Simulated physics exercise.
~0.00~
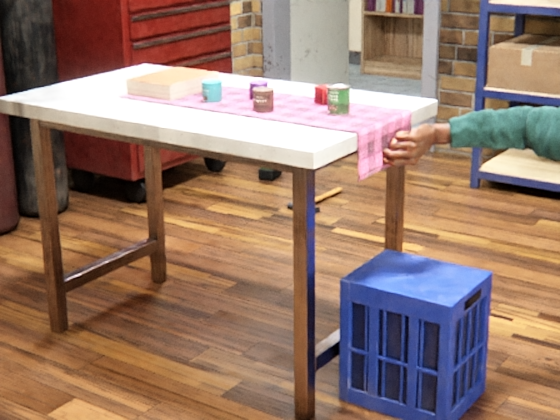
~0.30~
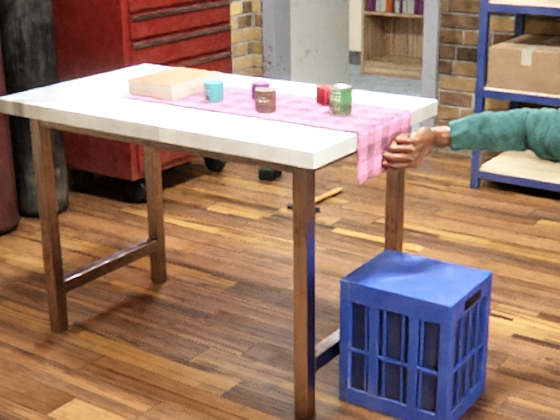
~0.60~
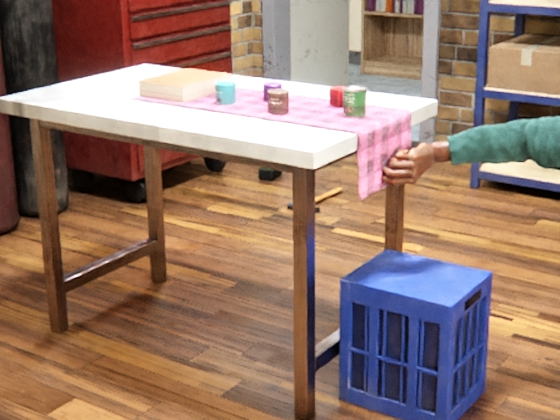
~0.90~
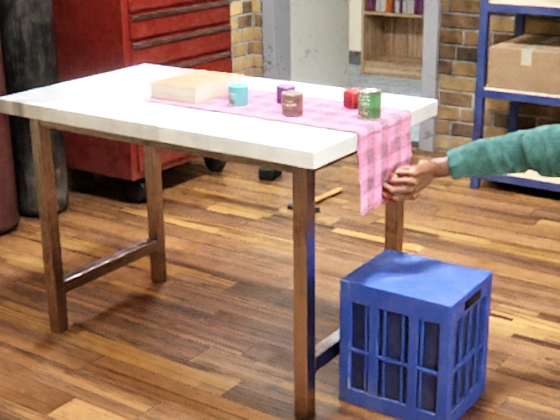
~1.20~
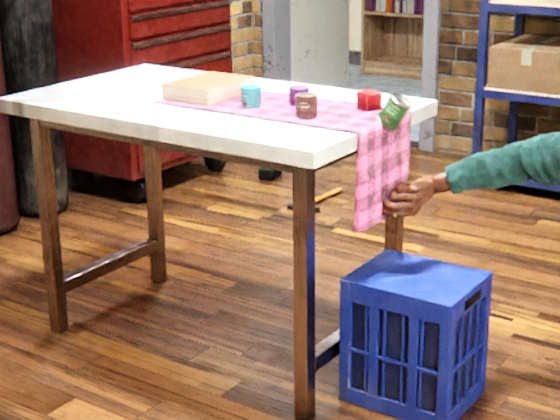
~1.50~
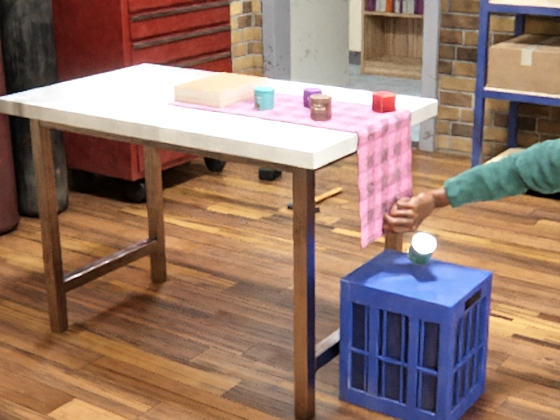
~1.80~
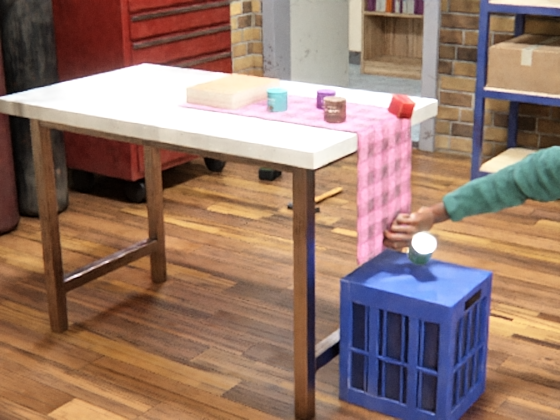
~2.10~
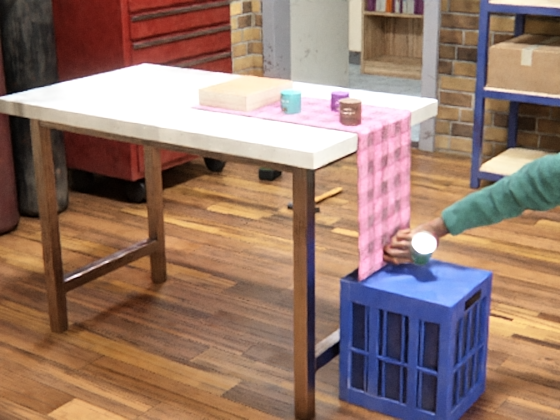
In a workshop with a plank floor, seen from a fixed, slightly raised view, a white-topped table stands before a red tool cabinet. A pink checked runner lies across its right side, holding a pale block, a teal pot, a purple pot, a brown pot, a red cube and a green can, with a blue crate below. A green-sleeved arm from the right slowly draws the hanging end down, and everything slides right. The green can tips over the edge and drops, then the red cube tilts and falls too. Finally the hem reaches the crate, with the others still on top.
